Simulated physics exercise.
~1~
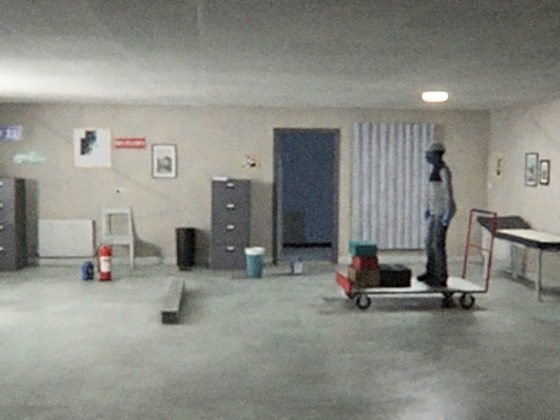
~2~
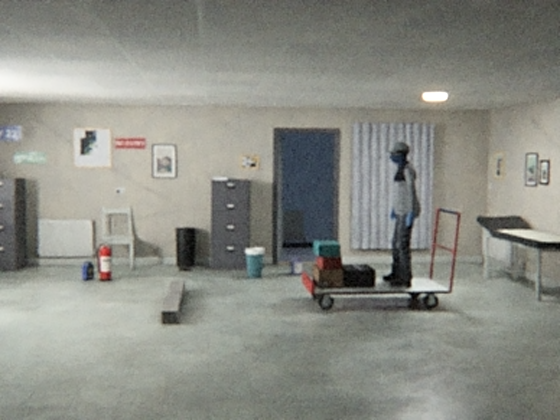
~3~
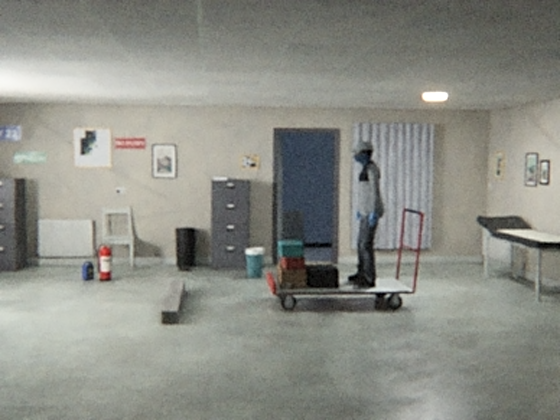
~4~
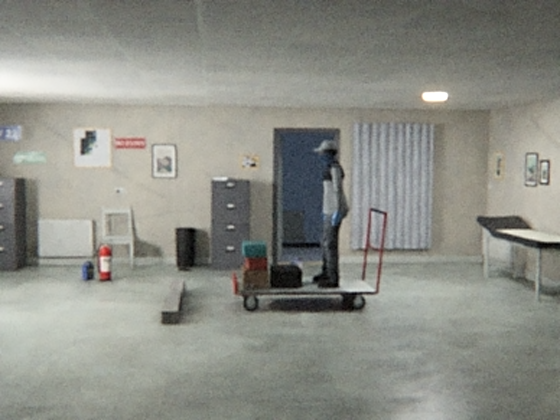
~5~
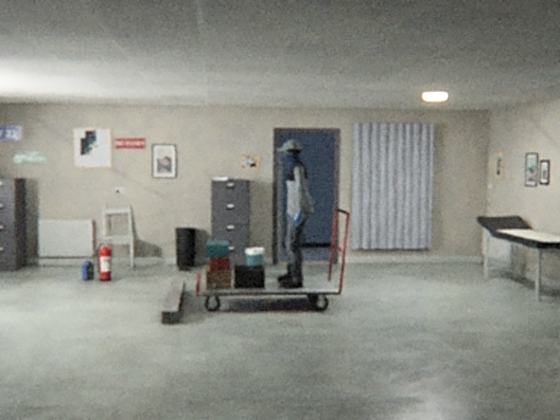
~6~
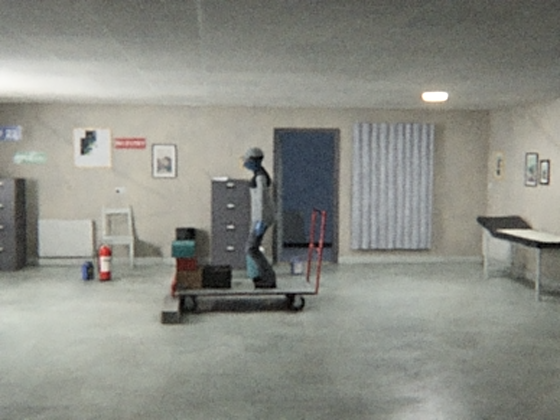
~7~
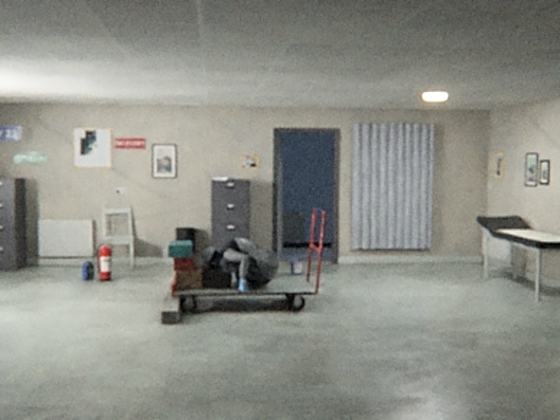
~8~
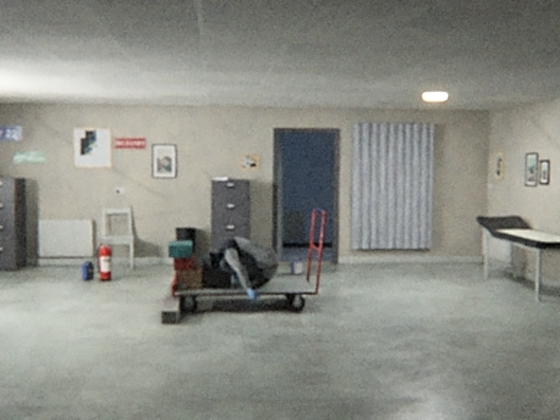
In a plain room with a concrete floor, seen from the side by a still camera, grey filing cabinets, a red fire extinguisher and a dark blue doorway line the back wall. A flatbed trolley with a red handle rolls in from the right, carrying a standing figure in a cap behind a teal toolbox, a red carton, a brown parcel and a black carton. It glides left until it meets a low kerb and stops. The figure then crumples onto the deck and lies slumped beside the cargo, which all stays aboard.
